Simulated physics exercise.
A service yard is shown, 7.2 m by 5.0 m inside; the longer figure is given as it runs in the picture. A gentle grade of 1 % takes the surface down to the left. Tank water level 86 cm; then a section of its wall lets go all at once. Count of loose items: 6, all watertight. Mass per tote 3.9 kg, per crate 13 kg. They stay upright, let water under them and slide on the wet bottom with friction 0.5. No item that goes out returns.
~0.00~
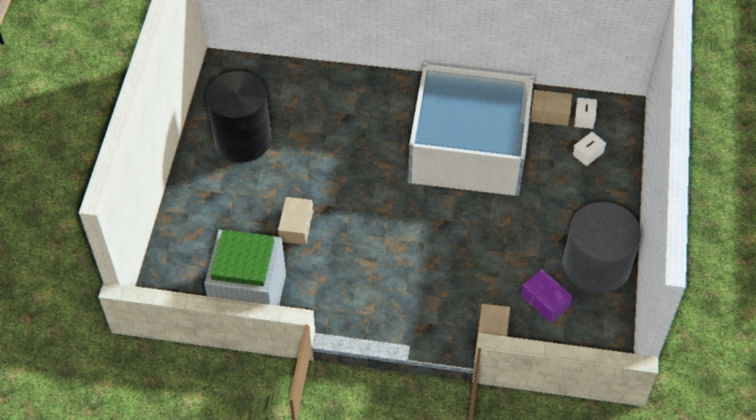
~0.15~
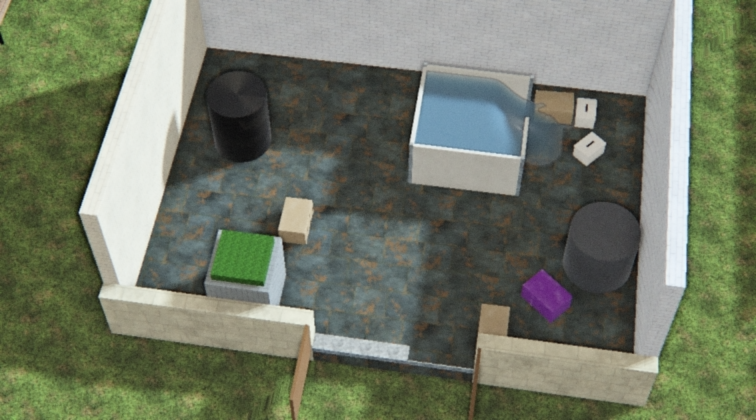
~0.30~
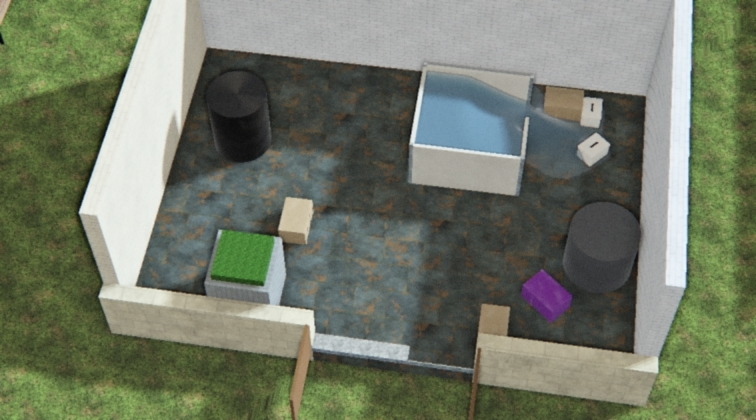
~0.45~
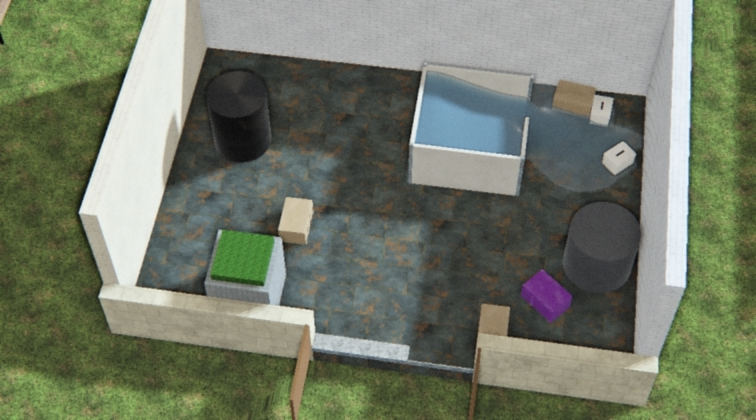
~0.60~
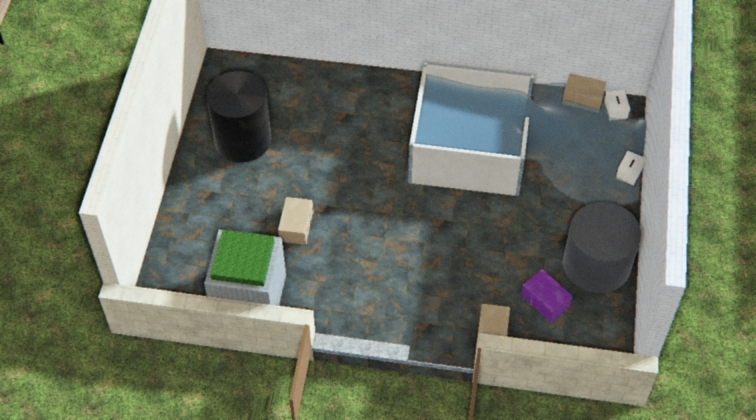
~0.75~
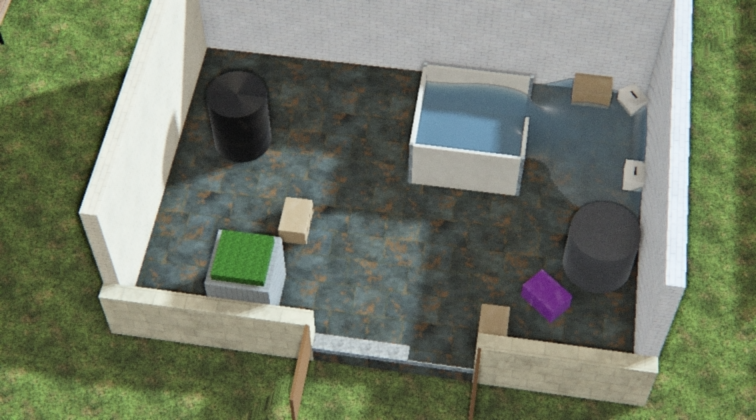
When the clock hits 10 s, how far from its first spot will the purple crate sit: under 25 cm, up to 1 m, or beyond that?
It hardly moves.
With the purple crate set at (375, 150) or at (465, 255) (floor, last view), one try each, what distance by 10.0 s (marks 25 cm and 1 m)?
Spot one - it barely budges; spot two - it is swept away.
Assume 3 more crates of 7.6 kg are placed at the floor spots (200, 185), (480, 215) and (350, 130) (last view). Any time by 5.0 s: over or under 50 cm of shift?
In sequence: Stays within; goes beyond; stays within.
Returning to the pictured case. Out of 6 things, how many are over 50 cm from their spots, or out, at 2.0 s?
My count gives 3.
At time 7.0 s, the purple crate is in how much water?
The depth there is around 4 cm.
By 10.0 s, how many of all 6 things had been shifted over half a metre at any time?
I get 5.
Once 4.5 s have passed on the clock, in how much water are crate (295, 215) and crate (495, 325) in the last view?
First about 4 cm, second about 4 cm.
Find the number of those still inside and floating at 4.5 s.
At that time, 3.
After 2.0 s the purple crate is near (548, 290), 0.0 m from its start, aground; 0 of 6 are out; 3 afloat.
After 4.5 s the purple crate is near (548, 290), 0.0 m from its start, aground; 0 of 6 are out; 3 afloat.
After 7.0 s the purple crate is near (548, 290), 0.0 m from its start, aground; 0 of 6 are out; 4 afloat.
After 10.0 s the purple crate is near (548, 290), 0.0 m from its start, aground; 0 of 6 are out; 3 afloat.
